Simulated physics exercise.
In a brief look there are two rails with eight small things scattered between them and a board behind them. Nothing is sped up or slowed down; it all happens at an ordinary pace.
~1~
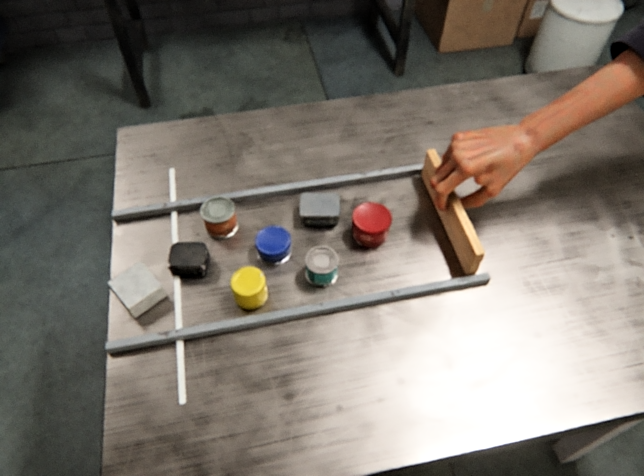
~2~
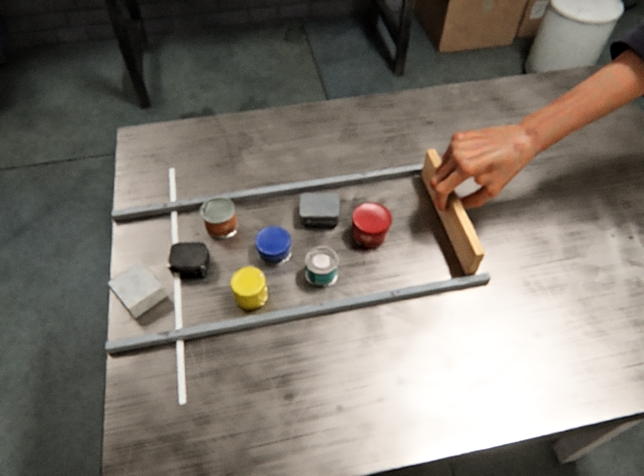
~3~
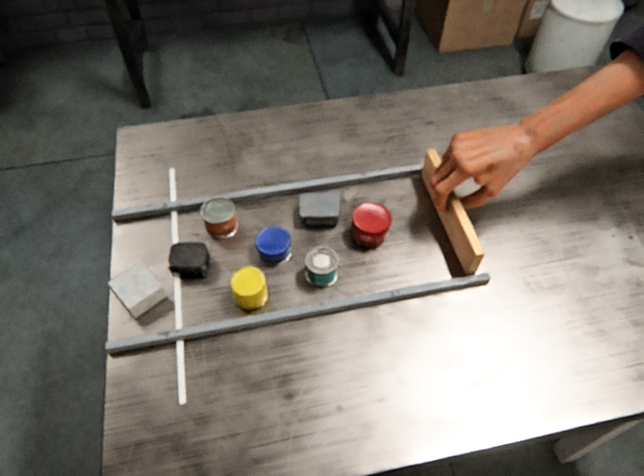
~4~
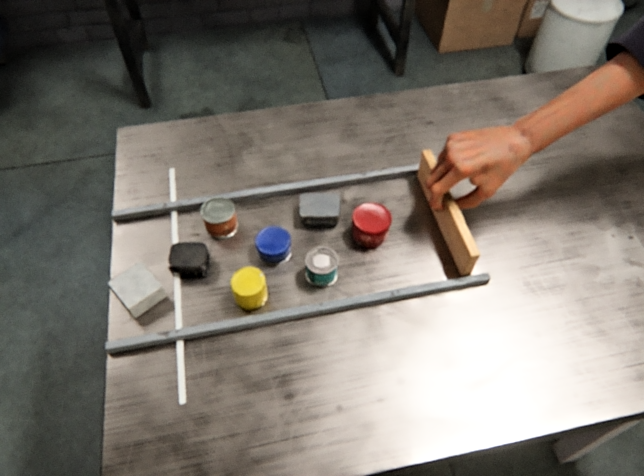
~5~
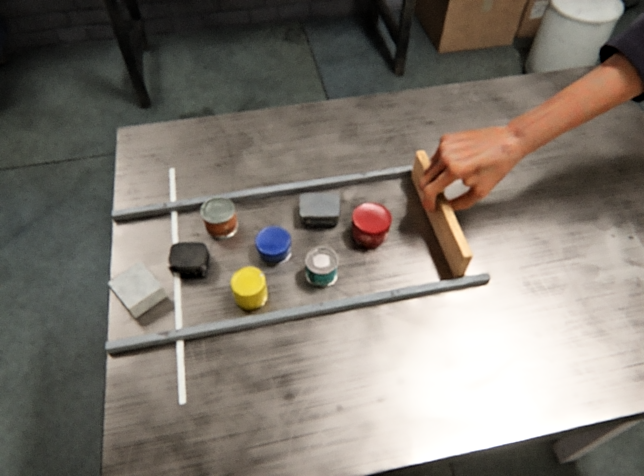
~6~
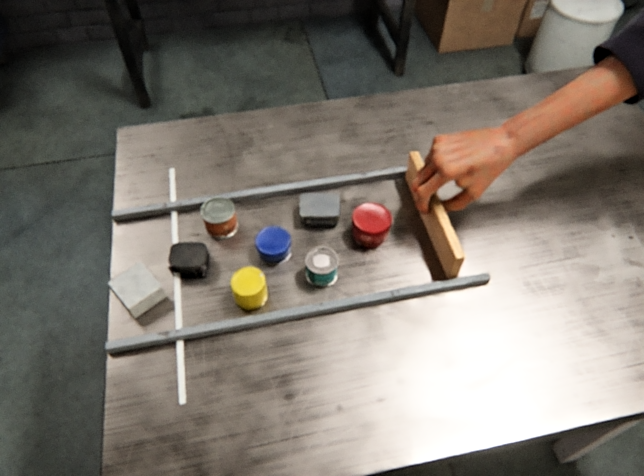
A hand slides a wooden board slightly left between two rails toward scattered small objects.
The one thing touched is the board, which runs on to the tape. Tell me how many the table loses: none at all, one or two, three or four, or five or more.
The table loses one or two.
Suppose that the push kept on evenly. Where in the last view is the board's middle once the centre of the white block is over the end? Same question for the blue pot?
Its middle is about (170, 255) and about (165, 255).
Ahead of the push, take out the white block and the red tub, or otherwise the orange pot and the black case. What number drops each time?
Result: 0, then 0.
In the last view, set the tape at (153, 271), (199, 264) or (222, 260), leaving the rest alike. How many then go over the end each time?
In order, the counts are 4, 0 and 0.
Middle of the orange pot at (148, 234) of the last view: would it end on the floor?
Observed: The orange pot stays in place.
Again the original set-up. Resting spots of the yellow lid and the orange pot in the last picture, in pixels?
The first ends close to (139, 317), the second close to (114, 233).
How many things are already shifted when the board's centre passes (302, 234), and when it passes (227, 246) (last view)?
First position 4; second position 8.
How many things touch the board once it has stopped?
Number in contact with it: 3.
Soon after, none off yet; white block at rest near (138, 289); black case at rest near (190, 260); orange pot at rest near (220, 218).
At rest, the number that fall off is one or two; fallen, black case.
